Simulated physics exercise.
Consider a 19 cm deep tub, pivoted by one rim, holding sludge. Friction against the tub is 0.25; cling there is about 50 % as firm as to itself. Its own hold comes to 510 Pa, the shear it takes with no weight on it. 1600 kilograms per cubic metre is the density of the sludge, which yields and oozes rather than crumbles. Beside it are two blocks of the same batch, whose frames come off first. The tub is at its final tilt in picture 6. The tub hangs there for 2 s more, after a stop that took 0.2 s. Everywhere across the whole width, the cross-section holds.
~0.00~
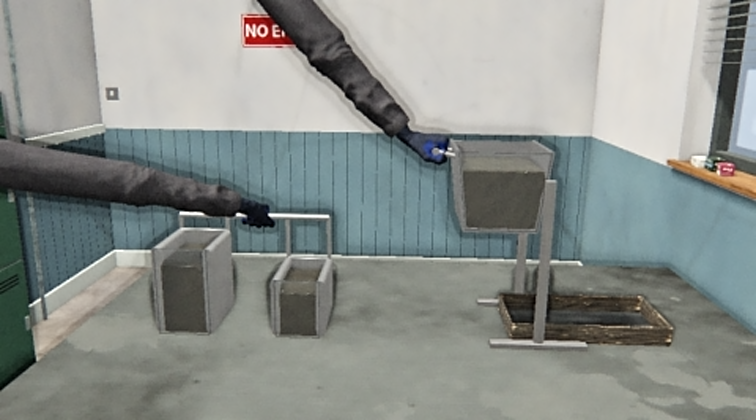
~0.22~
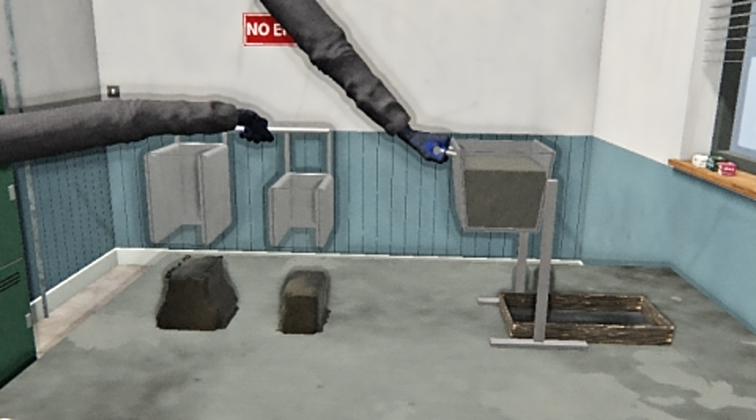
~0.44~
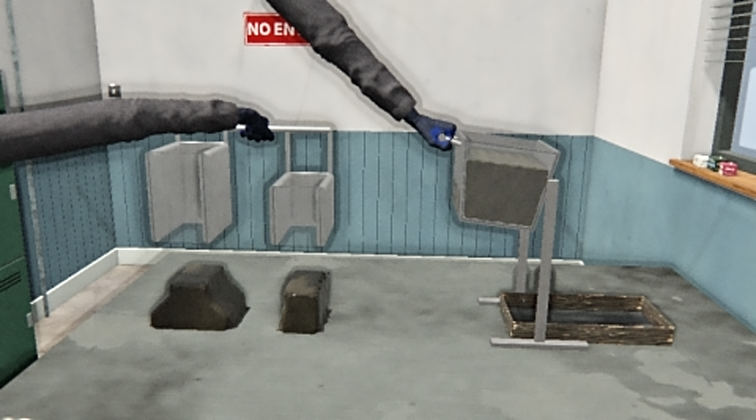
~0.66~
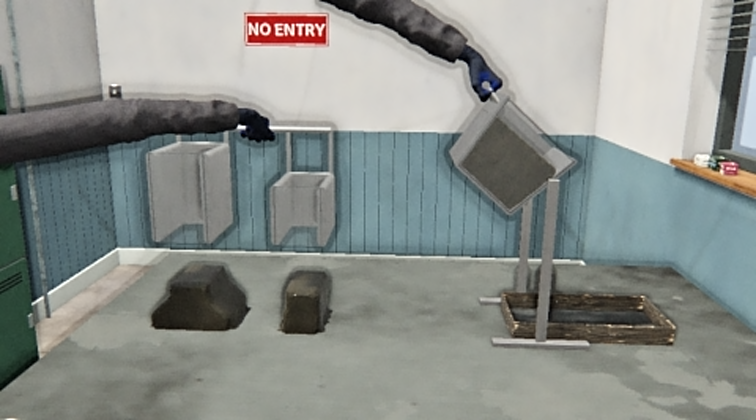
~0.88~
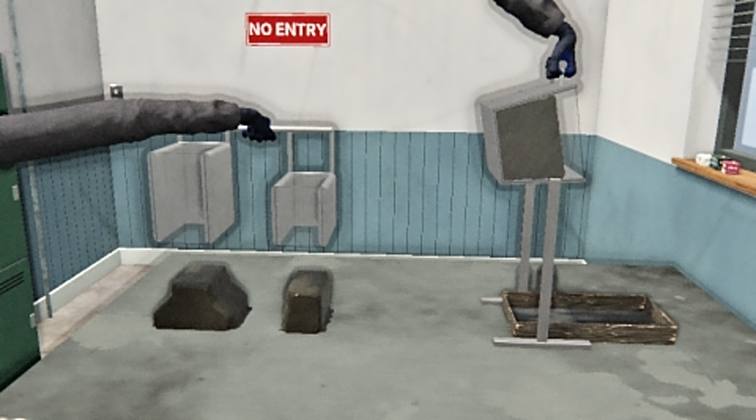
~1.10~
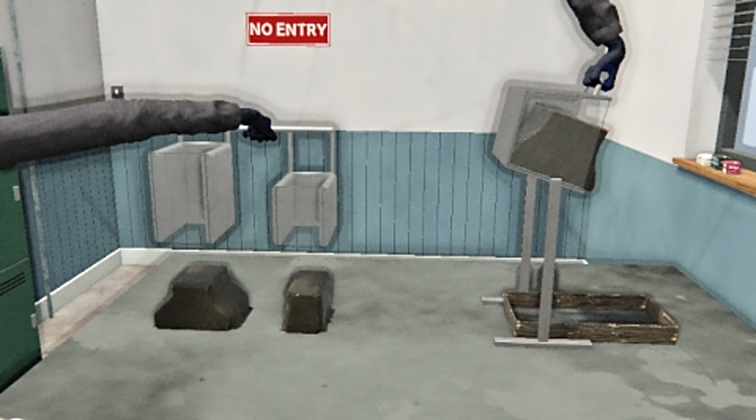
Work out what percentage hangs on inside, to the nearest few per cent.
Some 0 in every hundred.
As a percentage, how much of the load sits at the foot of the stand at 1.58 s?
65 per cent.
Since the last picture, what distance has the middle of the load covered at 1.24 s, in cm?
The distance comes to some 9 cm.
After 1.24 s, the tub is at 101 degrees and holds 50 %.
After 1.41 s, the tub is at 101 degrees and holds 19 %.
After 1.58 s, the tub is at 101 degrees and holds 0 %.
After 1.75 s, the tub is at 101 degrees and holds 0 %.
After 3.10 s, the tub is at 101 degrees and holds 0 %.
